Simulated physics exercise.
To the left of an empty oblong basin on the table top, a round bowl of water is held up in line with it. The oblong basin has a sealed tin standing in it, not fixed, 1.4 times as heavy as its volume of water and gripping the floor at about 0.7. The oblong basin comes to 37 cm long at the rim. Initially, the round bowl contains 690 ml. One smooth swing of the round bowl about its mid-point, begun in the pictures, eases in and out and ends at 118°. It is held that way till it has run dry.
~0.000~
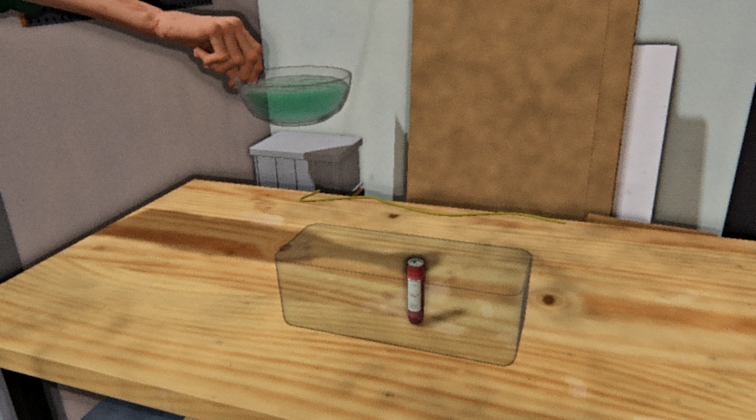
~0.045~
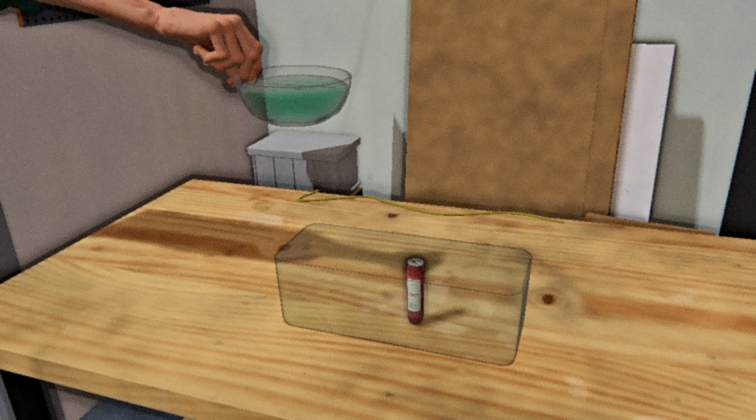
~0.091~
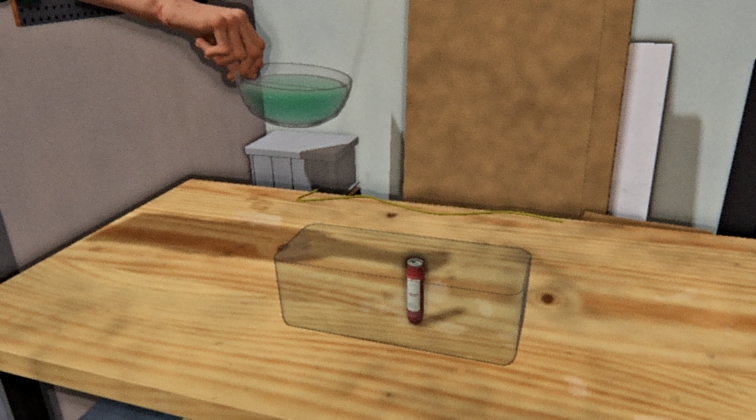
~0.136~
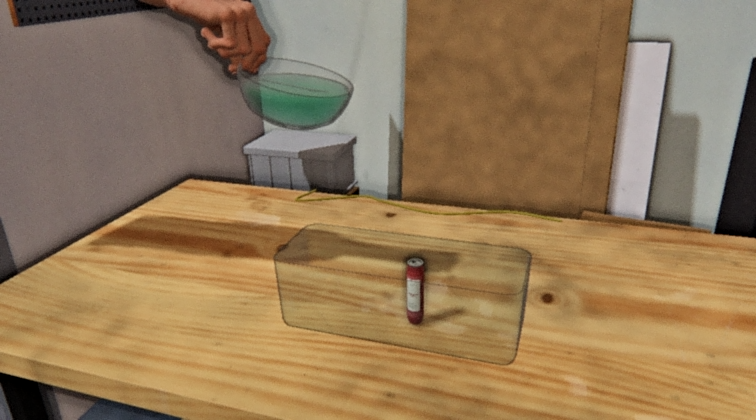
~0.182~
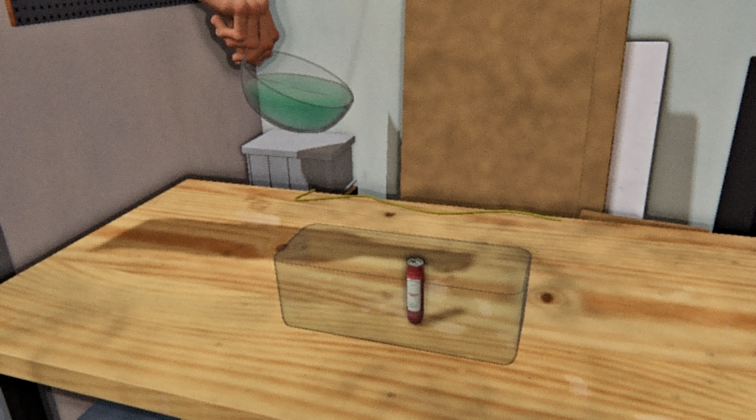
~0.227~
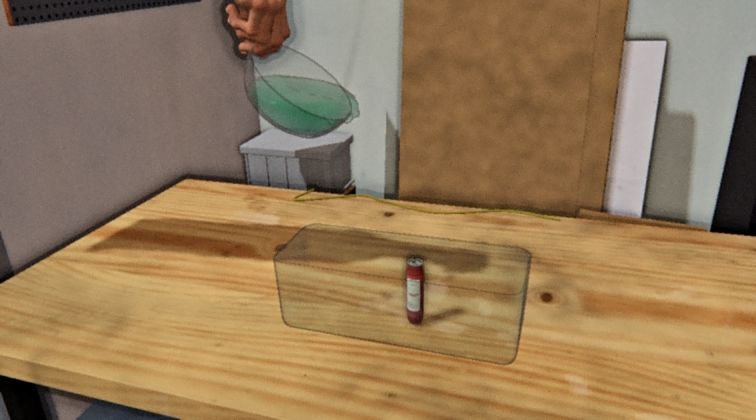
At first, a hand holds a clear round bowl of green liquid level, to the left of a clear oblong basin and a small red tin on a wooden table. The hand then lifts the bowl's left side, tilting it steadily steeper to the right as the liquid shifts toward the lowered rim.
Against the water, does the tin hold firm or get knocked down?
It gets knocked down.
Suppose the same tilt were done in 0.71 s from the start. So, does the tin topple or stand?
Then it goes over.
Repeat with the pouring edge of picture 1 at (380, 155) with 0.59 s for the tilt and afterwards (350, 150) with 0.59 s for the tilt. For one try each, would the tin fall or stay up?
Try 1: Tipped over; try 2: Still standing.
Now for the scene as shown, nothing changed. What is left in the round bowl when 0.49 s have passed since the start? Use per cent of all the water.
Around 2 percent.
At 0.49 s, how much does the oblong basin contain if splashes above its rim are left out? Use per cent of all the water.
36 %, give or take.
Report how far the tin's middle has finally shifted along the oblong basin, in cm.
Roughly 9.0 cm.
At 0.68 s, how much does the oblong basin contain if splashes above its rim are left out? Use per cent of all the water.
The share is close to 96 percent.
After 0.49 s the tilt is 109° and 2 per cent is still to pour; the tin stands where it began.
After 0.68 s the tilt is 118° and 0 per cent is still to pour; the tin leans 12°.
After 0.87 s the tilt is 118° and 0 per cent is still to pour; the tin leans 28°.
After 1.09 s the tilt is 118° and 0 per cent is still to pour; the tin lies on its side.
In the end the tin lies on its side.
